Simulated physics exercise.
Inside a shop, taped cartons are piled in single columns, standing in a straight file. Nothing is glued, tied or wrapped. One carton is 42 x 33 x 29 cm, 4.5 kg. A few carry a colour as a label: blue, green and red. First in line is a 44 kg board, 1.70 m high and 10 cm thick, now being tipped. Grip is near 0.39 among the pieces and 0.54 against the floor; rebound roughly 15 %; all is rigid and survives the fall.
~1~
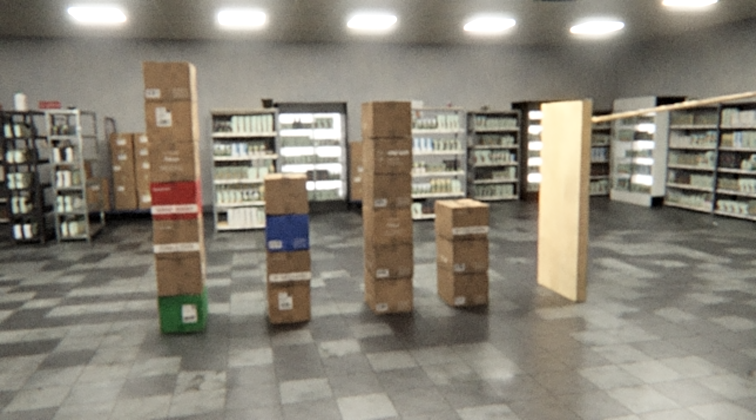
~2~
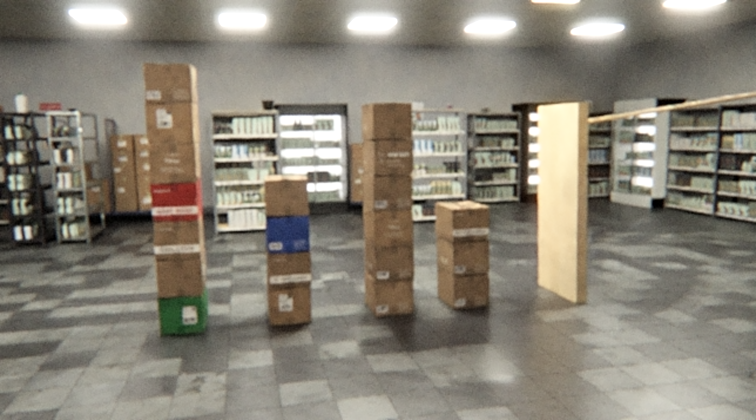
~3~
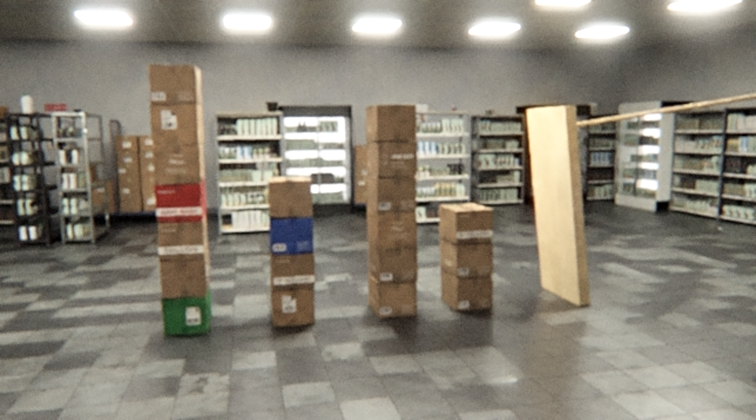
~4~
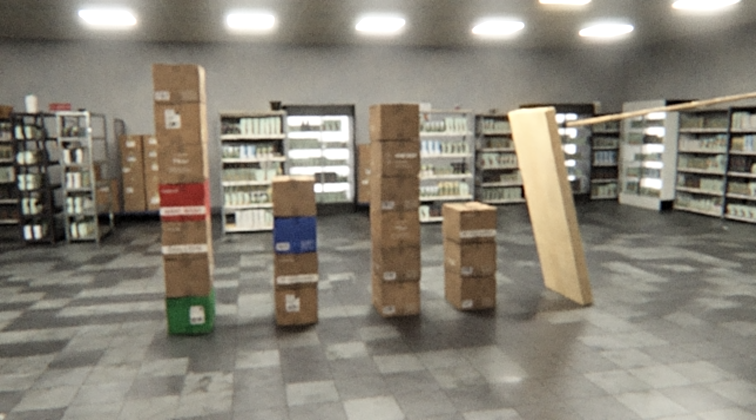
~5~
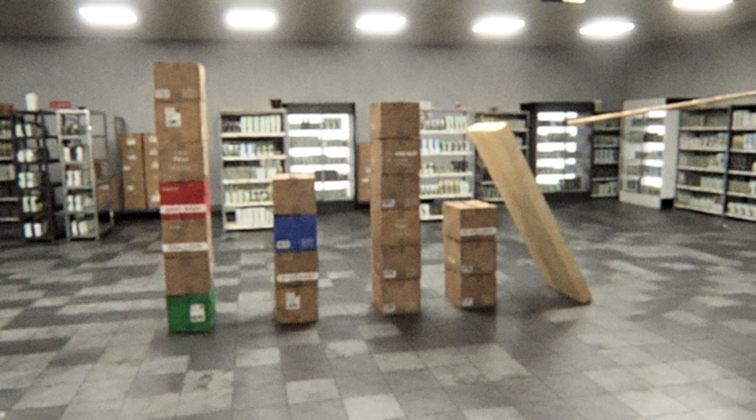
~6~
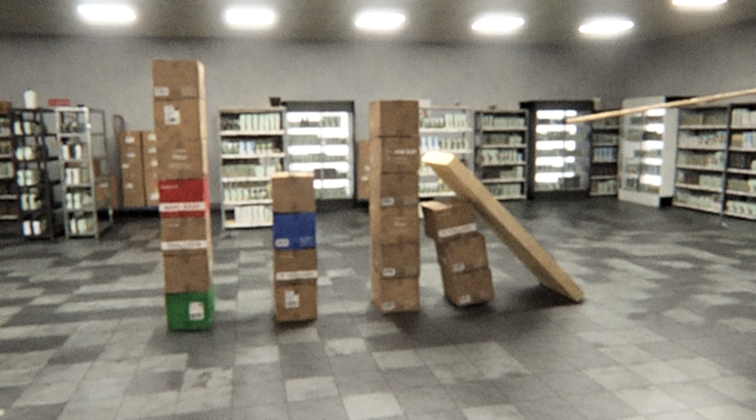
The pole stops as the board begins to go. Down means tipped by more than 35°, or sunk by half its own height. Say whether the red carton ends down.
It comes down.
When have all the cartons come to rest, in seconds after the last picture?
Near 3.5 s.
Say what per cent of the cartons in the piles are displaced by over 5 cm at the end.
90 per cent.
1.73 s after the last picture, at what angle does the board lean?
About 65°.
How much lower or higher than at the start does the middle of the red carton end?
About 85 cm lower.
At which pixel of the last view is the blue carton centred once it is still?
Near (205, 274).
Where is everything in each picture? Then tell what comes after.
In the first picture (we follow the side turned to the camera), pole end 9 cm short, board 0° from upright; red carton (174, 201); green carton (181, 314); blue carton (288, 233); no other piece has moved.
Pole end 32 mm in, board 1° from upright; red carton (175, 203), in the second picture.
Pole end 15 cm in, board 7° from upright; red carton (179, 204); no other piece has moved, in the third picture.
Pole end (565, 126) 18 cm in, stopped, board 14° from upright; red carton (183, 203); no other piece has moved, in the fourth picture.
Pole end (566, 124) 18 cm in, stopped, board 29° from upright; red carton (183, 201); no other piece has moved, in the fifth picture.
Pole end (565, 122) 18 cm in, stopped, board 45° from upright; red carton (182, 199); blue carton (295, 231); green carton (188, 312); steepest lean 9°, the carton at (457, 223); 3 stirred so far, in the sixth picture.
Then, 0.57 s on from the sixth picture, board 65° from upright; 6 of the 20 cartons down; red carton unmoved; blue carton displaced 9 cm.
Then, 1.73 s on from the sixth picture, board 66° from upright; 9 of the 20 cartons down; red carton tipped 8°; green carton tipped 8°.
Then, 2.65 s on from the sixth picture, board 66° from upright; 18 of the 20 cartons down; red carton tipped 71°, 67 cm lower; green carton tipped 54°.
Finally, board 66° from upright; 18 of the 20 cartons down; red carton on its side; green carton tipped 54°; blue carton tipped 40°, 34 cm lower. Seen by the last camera, middles, red carton near (17, 313), green carton near (166, 296).
